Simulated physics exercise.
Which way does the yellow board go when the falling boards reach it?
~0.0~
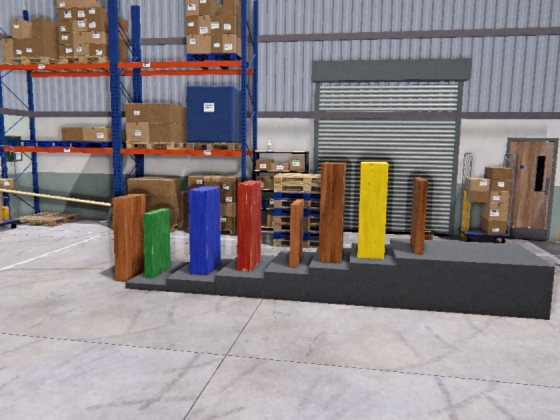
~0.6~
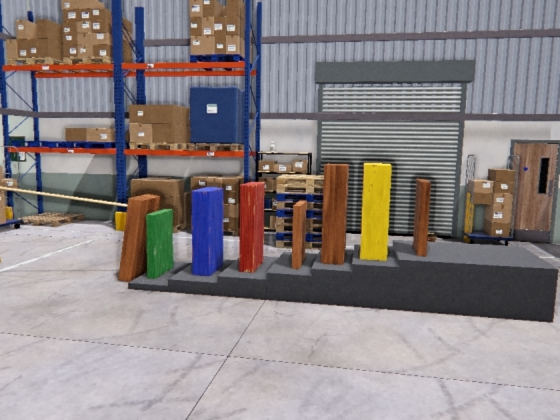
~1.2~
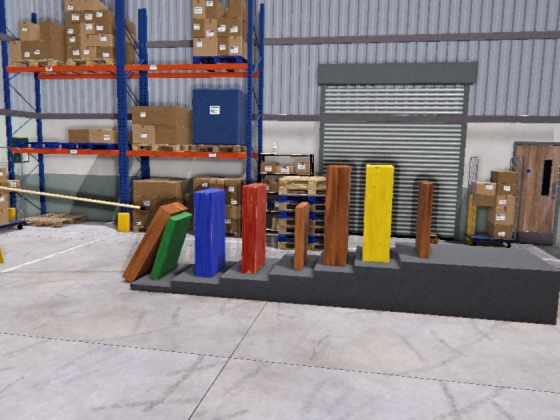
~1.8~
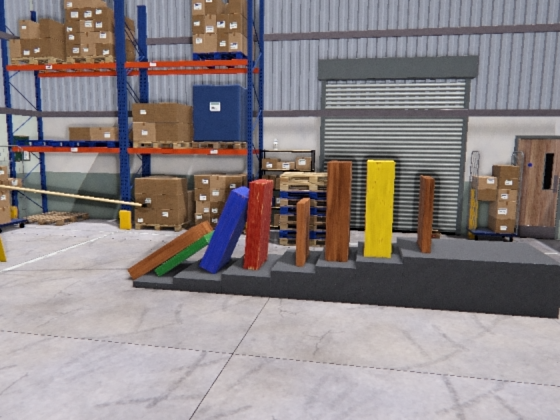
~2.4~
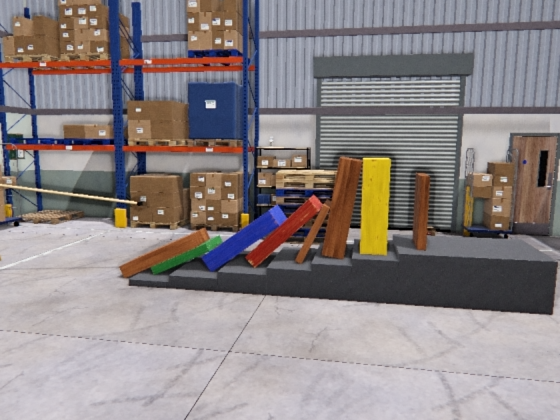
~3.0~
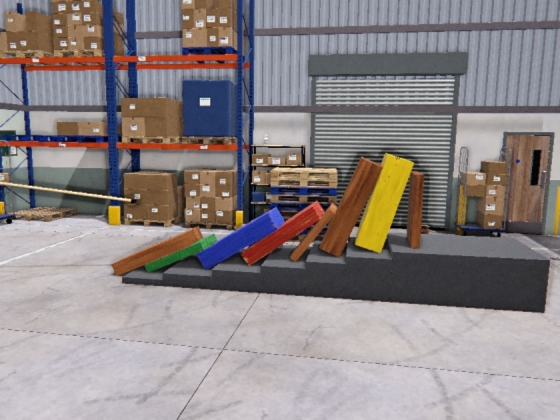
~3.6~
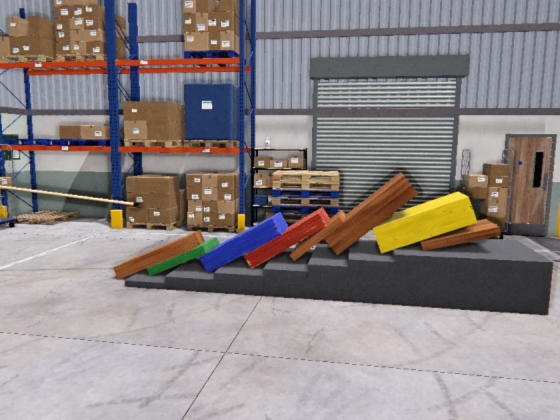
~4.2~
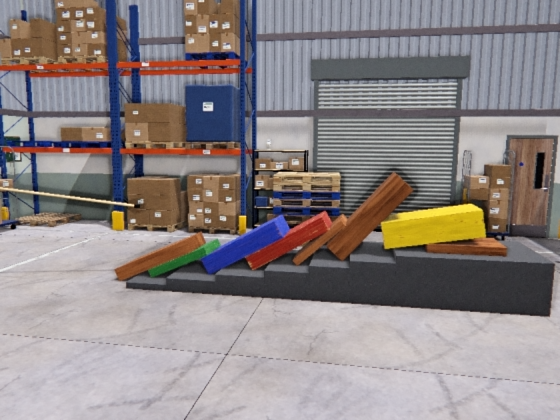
It tips over to the right and comes down on top of the last brown board.
